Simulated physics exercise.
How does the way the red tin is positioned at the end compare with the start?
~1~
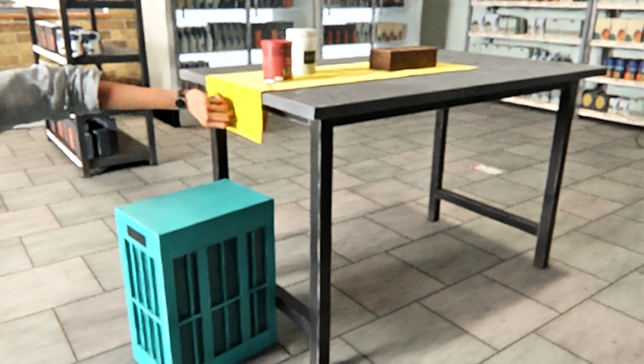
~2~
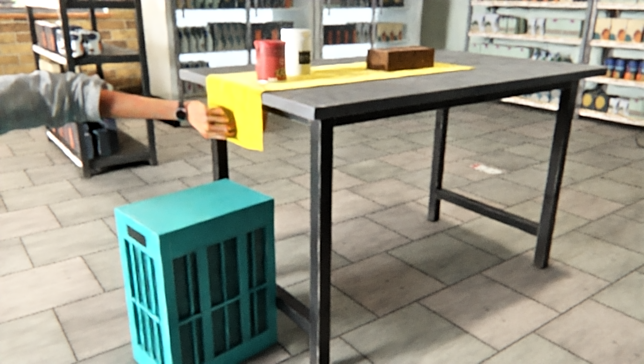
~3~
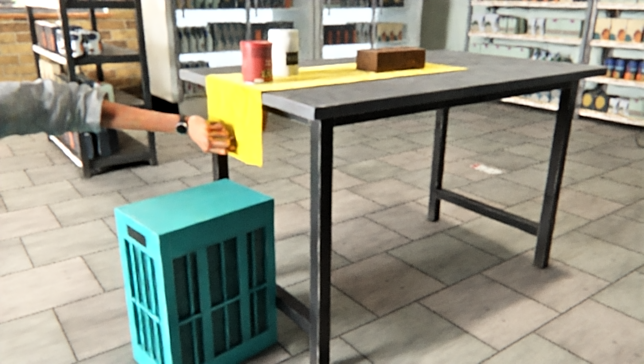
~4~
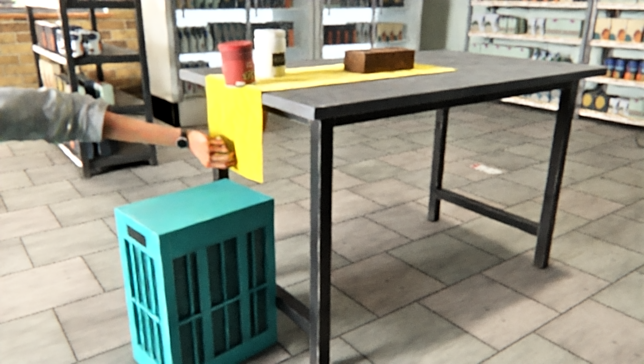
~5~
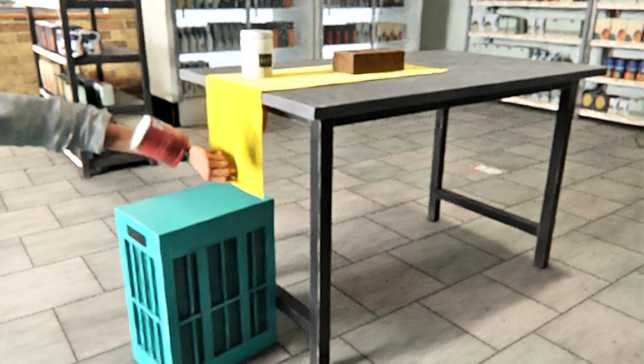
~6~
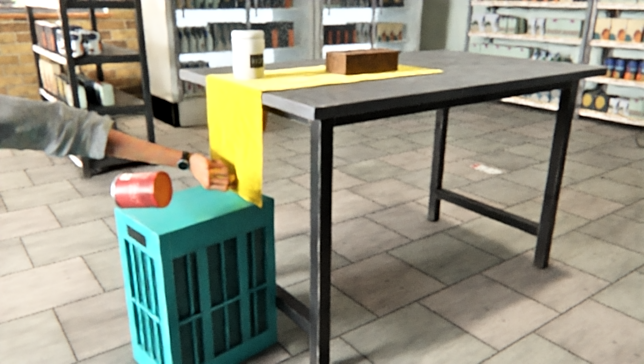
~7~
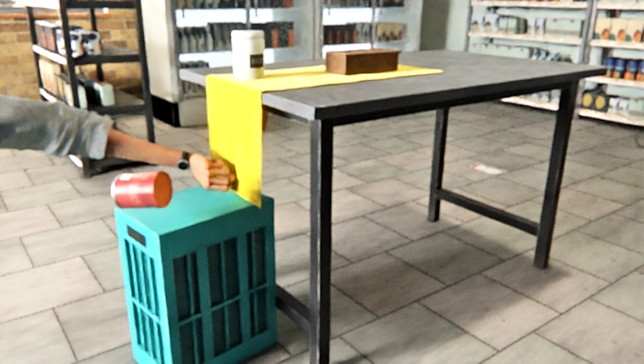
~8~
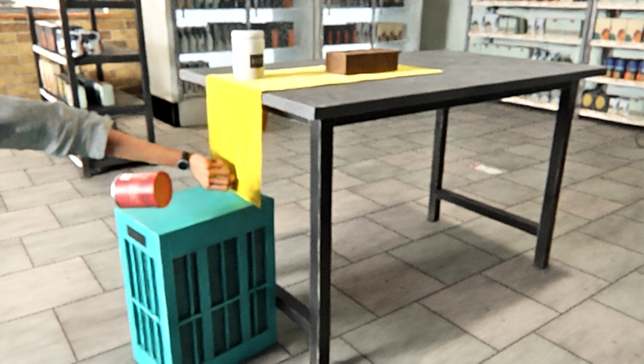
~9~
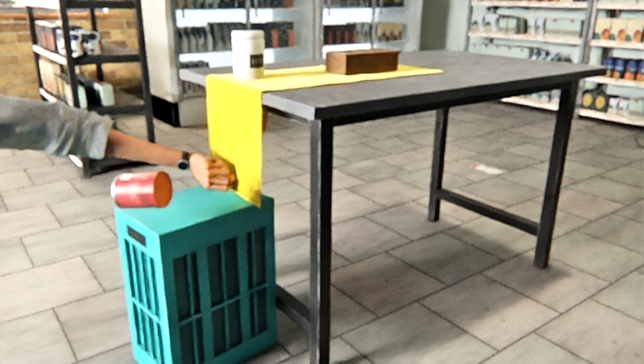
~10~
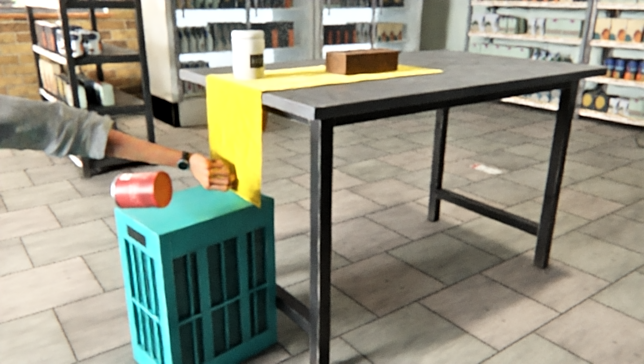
At the start the red tin stands upright on the runner on the table. By the end it is on its side, down at the top left edge of the turquoise crate.
